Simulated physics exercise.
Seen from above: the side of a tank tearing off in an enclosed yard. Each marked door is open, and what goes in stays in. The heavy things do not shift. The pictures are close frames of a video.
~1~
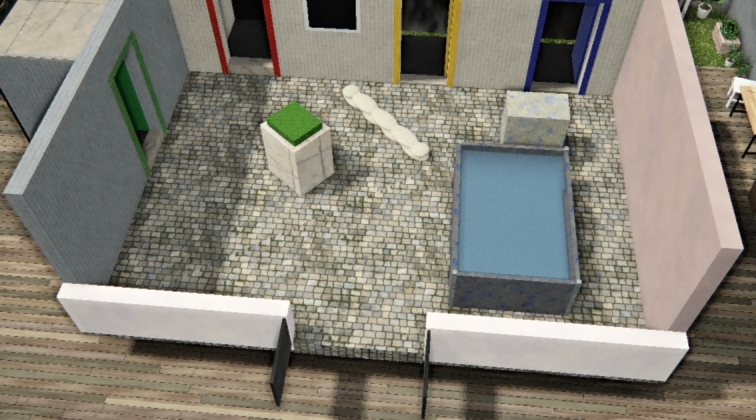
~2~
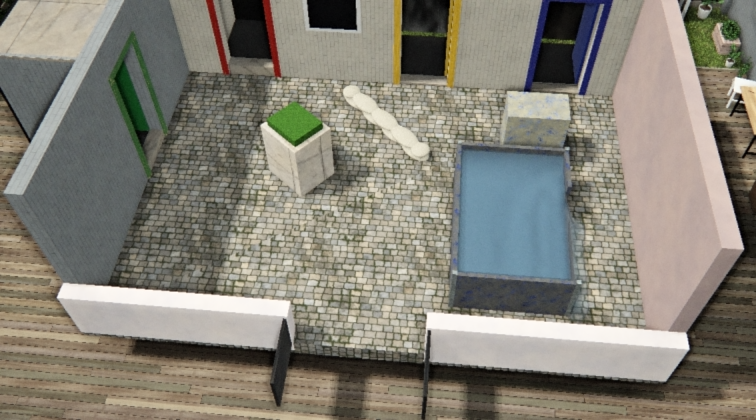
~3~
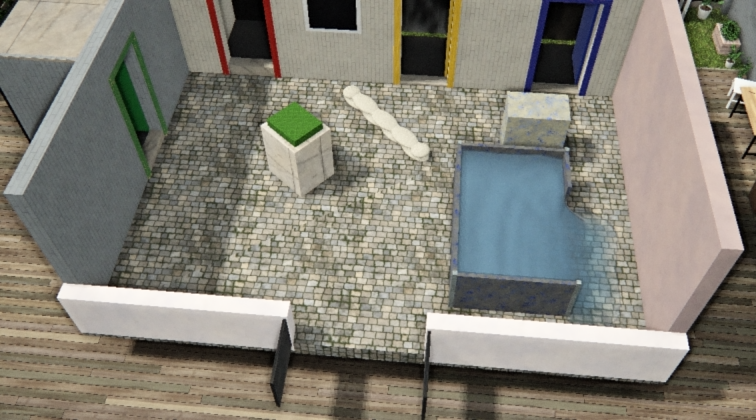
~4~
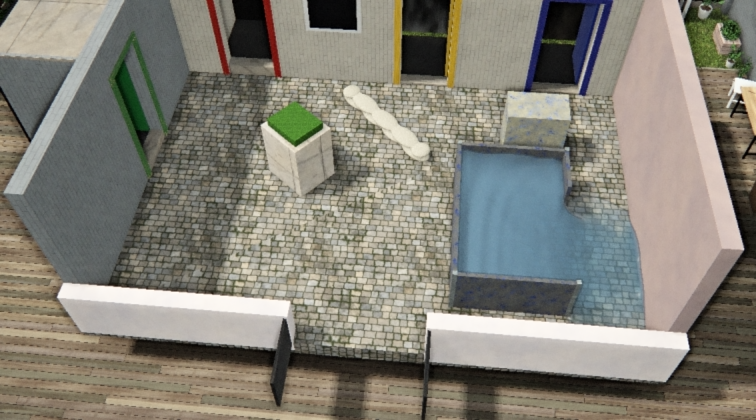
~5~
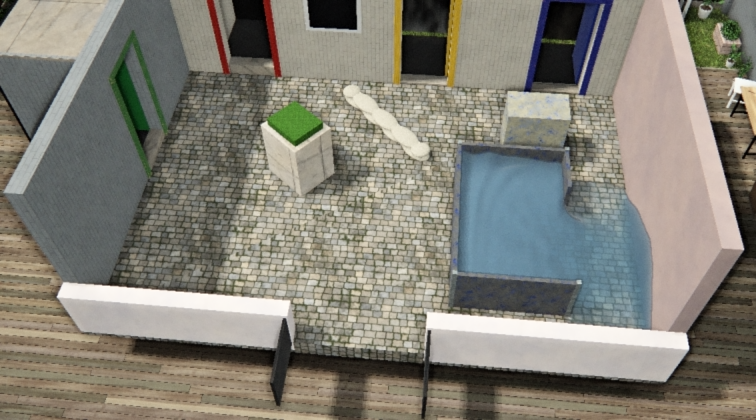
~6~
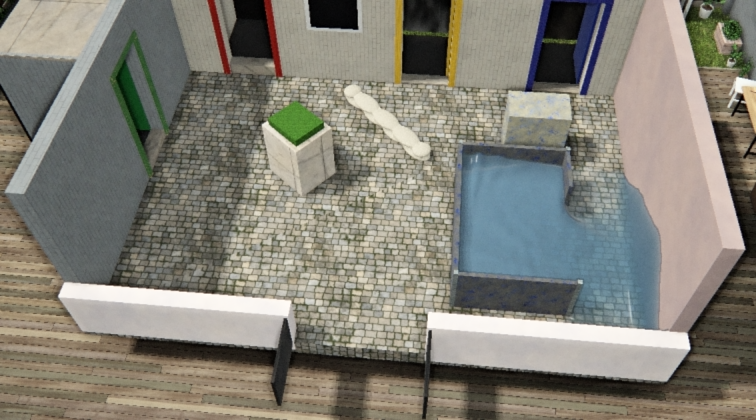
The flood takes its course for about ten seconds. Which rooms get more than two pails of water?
The blue door floods; the red door holds within the limit; the green door holds within the limit; the yellow door floods.
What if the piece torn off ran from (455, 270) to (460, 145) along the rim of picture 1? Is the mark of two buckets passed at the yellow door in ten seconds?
Then: The yellow door is under.
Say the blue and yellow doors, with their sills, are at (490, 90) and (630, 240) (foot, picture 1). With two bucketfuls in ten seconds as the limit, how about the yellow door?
In short: Yellow goes over.
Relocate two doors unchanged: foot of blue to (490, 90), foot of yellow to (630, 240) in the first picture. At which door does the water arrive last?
The red one.
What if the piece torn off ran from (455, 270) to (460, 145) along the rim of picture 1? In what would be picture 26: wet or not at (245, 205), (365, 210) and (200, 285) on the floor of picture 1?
One after the other: Flooded, flooded, wet.
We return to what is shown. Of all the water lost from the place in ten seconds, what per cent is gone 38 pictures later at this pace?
Roughly 75 per cent.
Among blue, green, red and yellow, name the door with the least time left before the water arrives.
I say the door marked blue.
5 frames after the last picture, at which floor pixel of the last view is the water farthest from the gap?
Roughly at (605, 100).
A moment on, water covers 15 % of the floor; the blue door not reached, the red door not reached, the green door not reached, the yellow door not reached.
Next, water covers 25 % of the floor; the blue door over two buckets in, the red door not reached, the green door not reached, the yellow door not reached.
Then, water covers 50 % of the floor; the blue door far over two buckets in, the red door not reached, the green door not reached, the yellow door wet at the sill, nothing in.
Later, water covers 75 % of the floor; the blue door far over two buckets in, the red door not reached, the green door wet at the sill, nothing in, the yellow door wet at the sill, nothing in.
In the end, water covers 90 % of the floor; the blue door far over two buckets in, the red door wet at the sill, nothing in, the green door wet at the sill, nothing in, the yellow door over two buckets in.
